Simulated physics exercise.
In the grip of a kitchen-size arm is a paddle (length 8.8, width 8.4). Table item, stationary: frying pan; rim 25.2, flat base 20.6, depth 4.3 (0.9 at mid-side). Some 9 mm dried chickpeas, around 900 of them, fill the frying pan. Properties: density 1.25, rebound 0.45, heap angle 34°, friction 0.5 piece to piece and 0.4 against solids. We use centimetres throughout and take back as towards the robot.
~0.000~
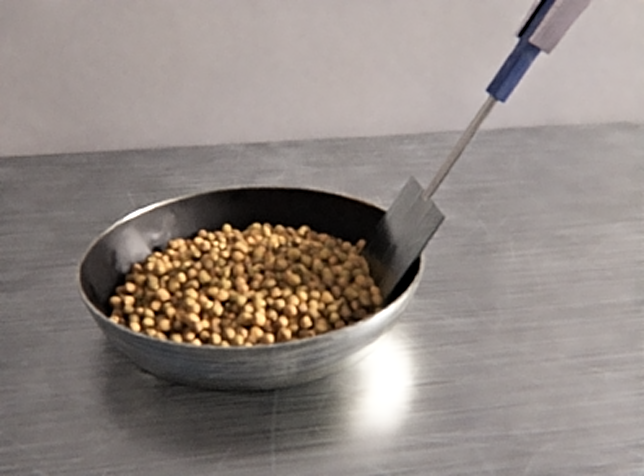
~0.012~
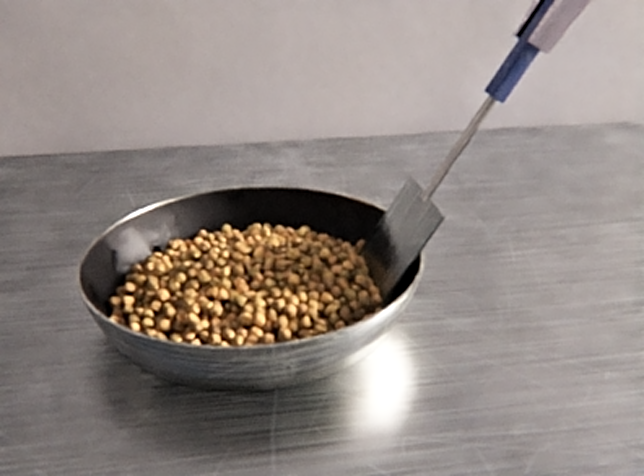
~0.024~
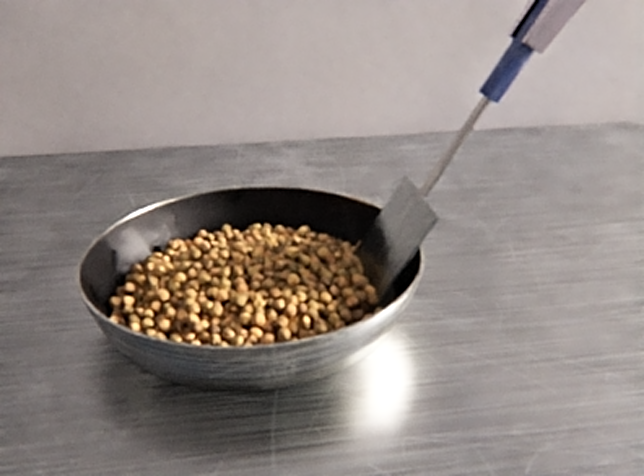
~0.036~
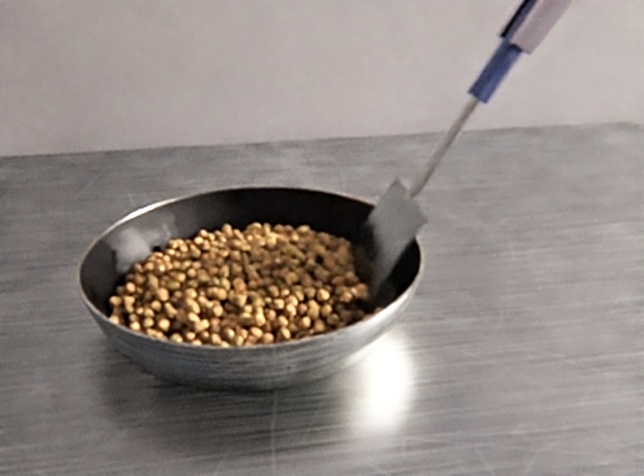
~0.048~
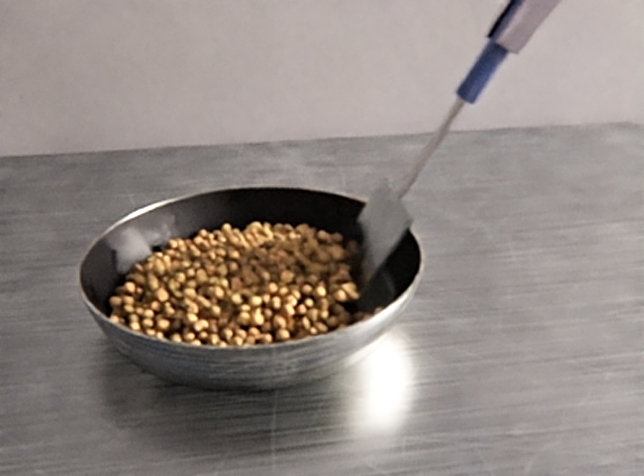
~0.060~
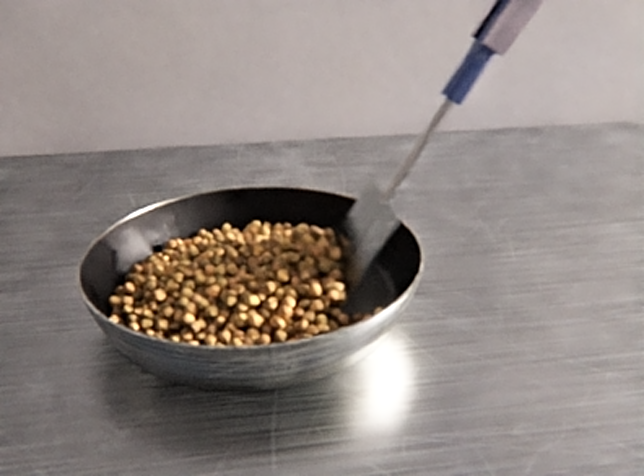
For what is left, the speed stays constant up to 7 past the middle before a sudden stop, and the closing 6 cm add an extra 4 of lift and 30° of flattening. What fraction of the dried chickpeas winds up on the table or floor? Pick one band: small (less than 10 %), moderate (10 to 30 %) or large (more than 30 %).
Small.
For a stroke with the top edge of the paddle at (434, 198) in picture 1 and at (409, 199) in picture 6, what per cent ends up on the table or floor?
Some 0 percent ends up on the table or floor.
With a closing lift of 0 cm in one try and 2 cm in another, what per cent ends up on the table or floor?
0 and 0 per cent.
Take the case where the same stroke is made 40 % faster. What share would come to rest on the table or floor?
In that case some 15 per cent.
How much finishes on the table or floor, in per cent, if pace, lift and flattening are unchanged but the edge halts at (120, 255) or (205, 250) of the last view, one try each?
First try about 15 percent, second about 0 percent.
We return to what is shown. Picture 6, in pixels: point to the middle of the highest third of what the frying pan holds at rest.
The centre sits close to (144, 280).
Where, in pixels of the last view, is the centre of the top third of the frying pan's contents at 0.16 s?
About pixel (199, 272).
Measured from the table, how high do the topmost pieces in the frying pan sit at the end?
Roughly 5.0 centimetres.
After 0.11 s, sloping 58°, highest piece 5 above the table; 900 in the frying pan.
After 0.16 s, sloping 47°, highest piece 6 above the table; 900 in the frying pan.
After 0.39 s, sloping 28°, highest piece 5 above the table; 842 in the frying pan, 57 on the table or floor, 1 on the blade or in flight.
After 1.44 s, sloping 28°, highest piece 5 above the table; 841 in the frying pan, 59 on the table or floor.
In the end, 841 in the frying pan, 59 on the table or floor. That is 7 % on the table or floor.
